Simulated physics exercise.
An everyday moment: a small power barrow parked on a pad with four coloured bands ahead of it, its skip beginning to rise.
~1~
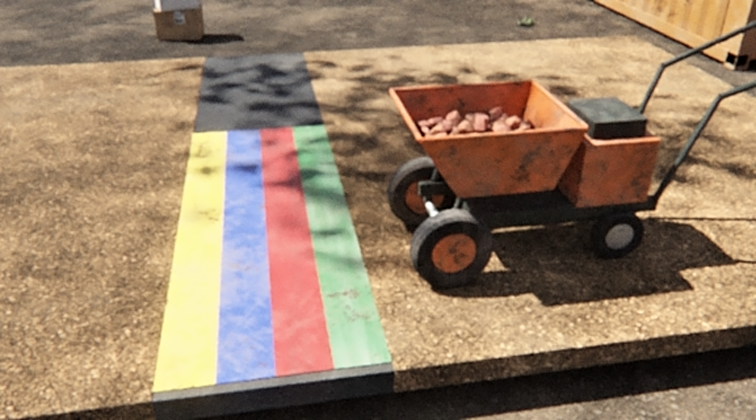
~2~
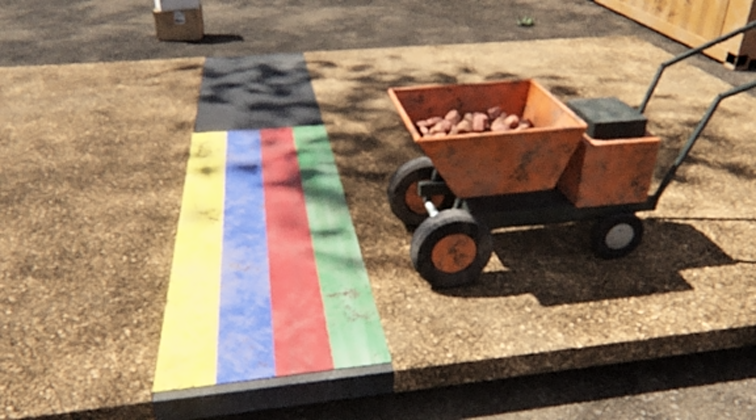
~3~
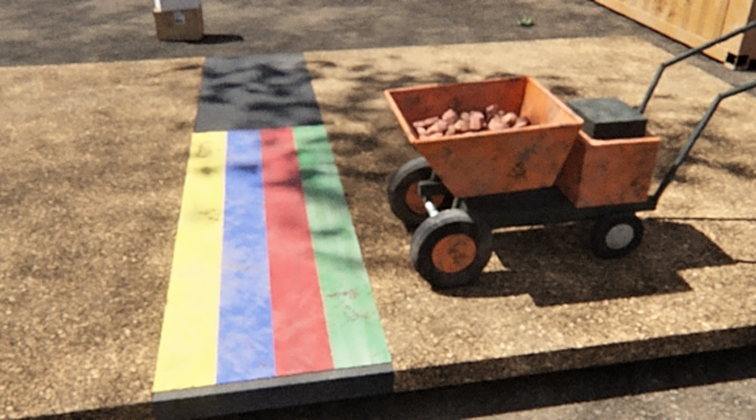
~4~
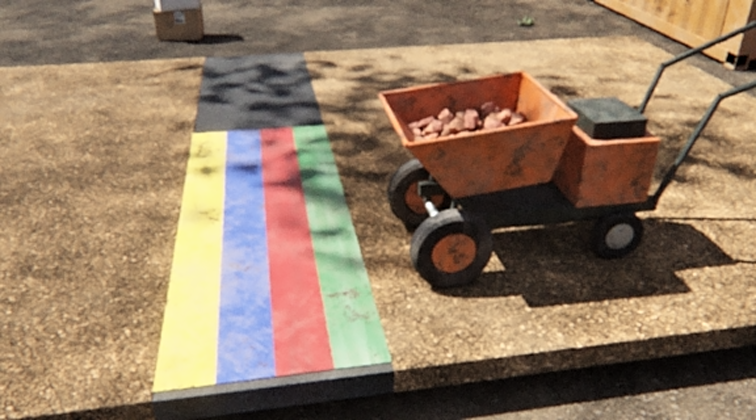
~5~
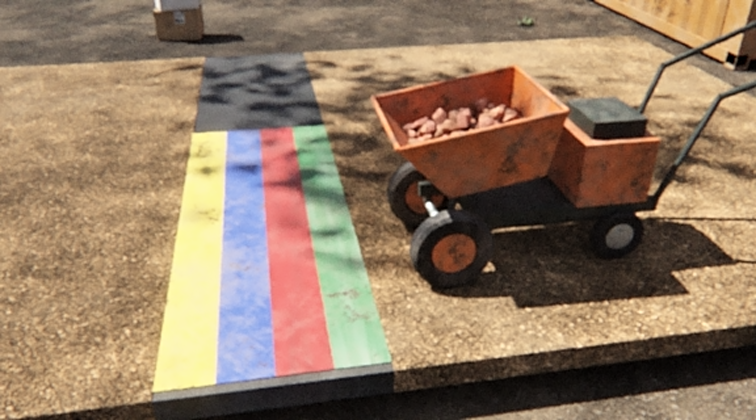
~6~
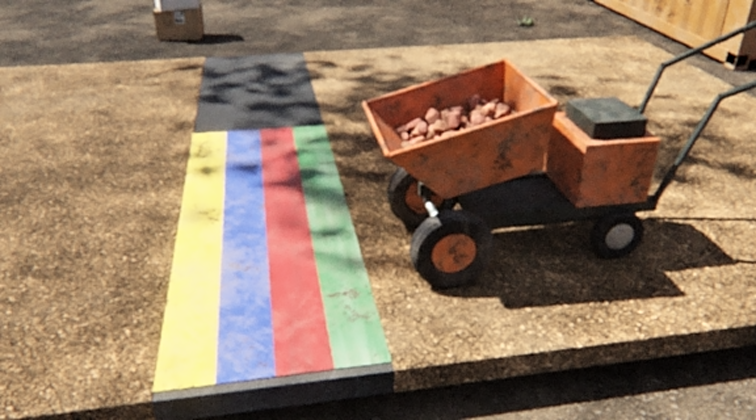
An orange power barrow stands still while its skip of rubble tilts slightly to the left.
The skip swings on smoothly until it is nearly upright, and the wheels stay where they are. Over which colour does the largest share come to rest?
The red one gets the largest share.
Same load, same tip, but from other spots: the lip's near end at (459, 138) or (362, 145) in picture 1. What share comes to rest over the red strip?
The first gives 30 %, the second 10 %.
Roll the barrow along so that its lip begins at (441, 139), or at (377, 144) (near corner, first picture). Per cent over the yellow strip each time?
About 0 and 20 per cent.
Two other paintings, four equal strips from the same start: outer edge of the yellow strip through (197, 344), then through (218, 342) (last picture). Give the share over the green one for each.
In turn 0 and 0 in a hundred.
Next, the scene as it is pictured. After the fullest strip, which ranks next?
Next in line is blue.
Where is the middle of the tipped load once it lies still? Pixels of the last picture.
Around (282, 261).
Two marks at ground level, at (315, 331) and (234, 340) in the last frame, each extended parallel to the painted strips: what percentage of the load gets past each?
Near 70 % and 10 %.
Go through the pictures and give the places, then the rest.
Lip of the skip at (421, 140), level; top of the load at (479, 130), lumps of rubble; green strip at (353, 321); red strip at (300, 328); blue strip at (245, 334); yellow strip at (189, 340), in the first picture.
Lip of the skip at (419, 141), level; top of the load at (487, 135), in the second picture.
Lip of the skip at (415, 143), tipped barely; top of the load at (484, 134), in the third picture.
Lip of the skip at (408, 146), tipped a little; top of the load at (483, 133), in the fourth picture.
Lip of the skip at (399, 150), tipped a little; top of the load at (486, 125), in the fifth picture.
Lip of the skip at (389, 156), tipped a little; top of the load at (490, 124); green strip at (353, 321); red strip at (300, 328); blue strip at (245, 334); yellow strip at (189, 340), in the sixth picture.
Soon after the last picture, skip tipped steeply; all in the skip.
A little later, skip tipped right over; nearly all in the skip; a small part over the red strip.
Later still, skip tipped right over; about a third in the skip; a stray few over the green strip; about a third over the red strip; about a quarter over the blue strip; a small part over the yellow strip; a stray few off the paint.
By the end, skip tipped right over; a small part in the skip; a small part over the green strip; about half over the red strip; about a quarter over the blue strip; a small part over the yellow strip; a stray few off the paint.
